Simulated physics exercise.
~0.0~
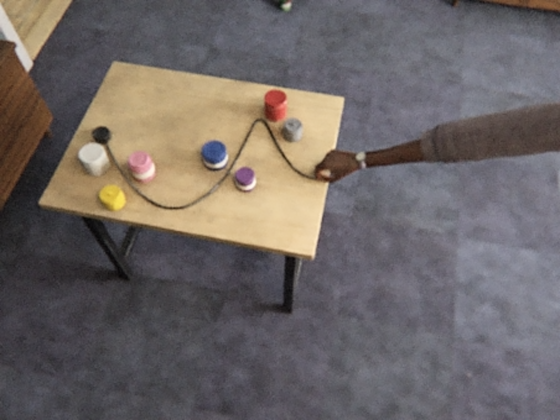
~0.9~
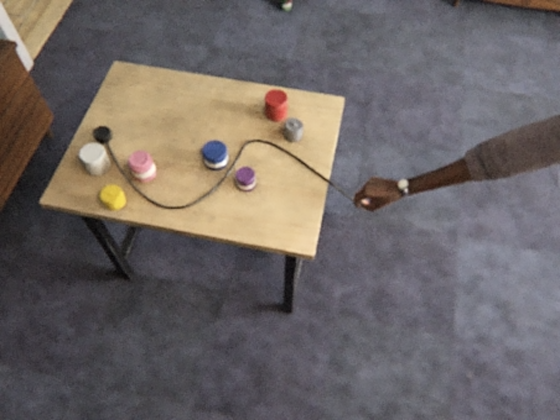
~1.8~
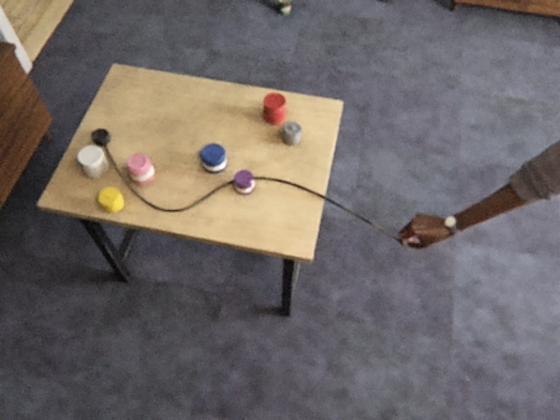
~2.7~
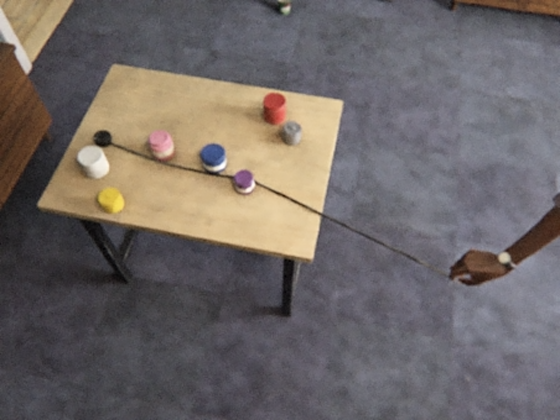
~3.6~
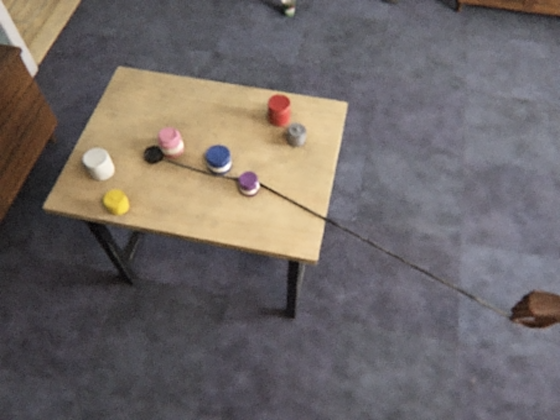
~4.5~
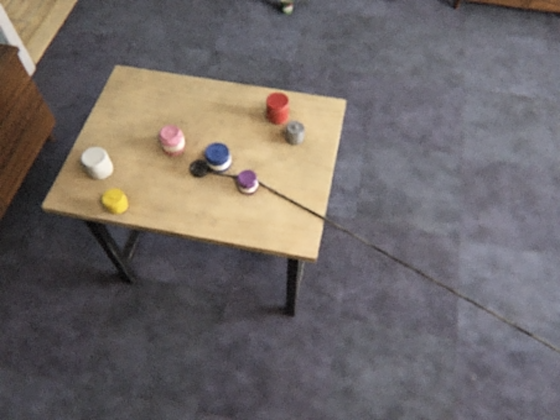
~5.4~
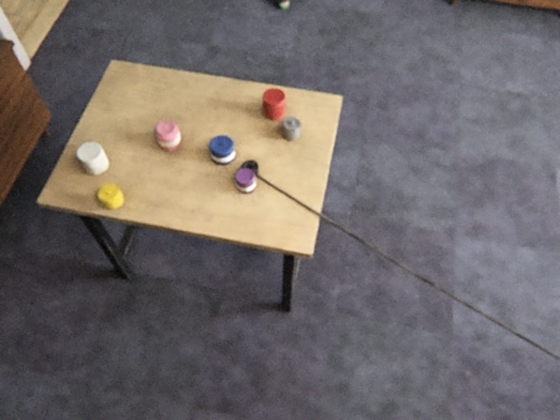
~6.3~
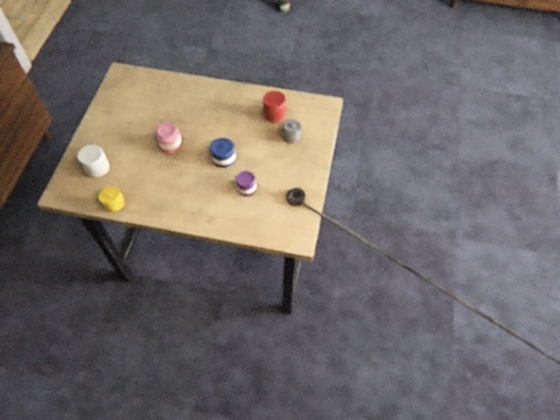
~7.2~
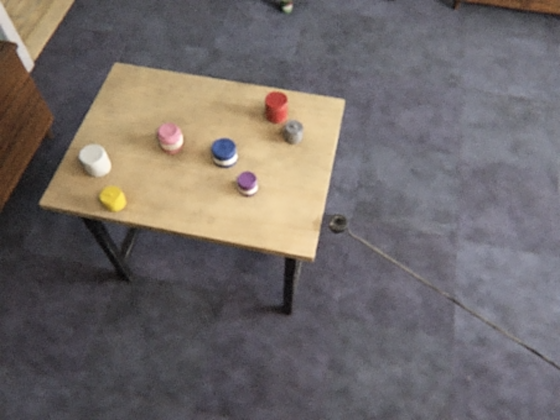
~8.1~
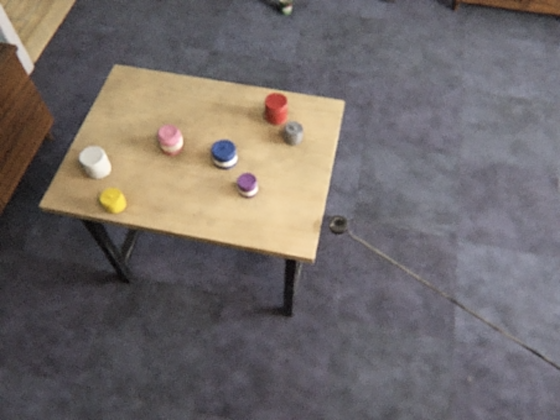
On a wooden table among small coloured pots, a hand pulled a black cord rightwards until it straightened, nudging the pink jar aside, then dragged the round black object past the blue and purple tins and off the right edge, leaving the pots standing.
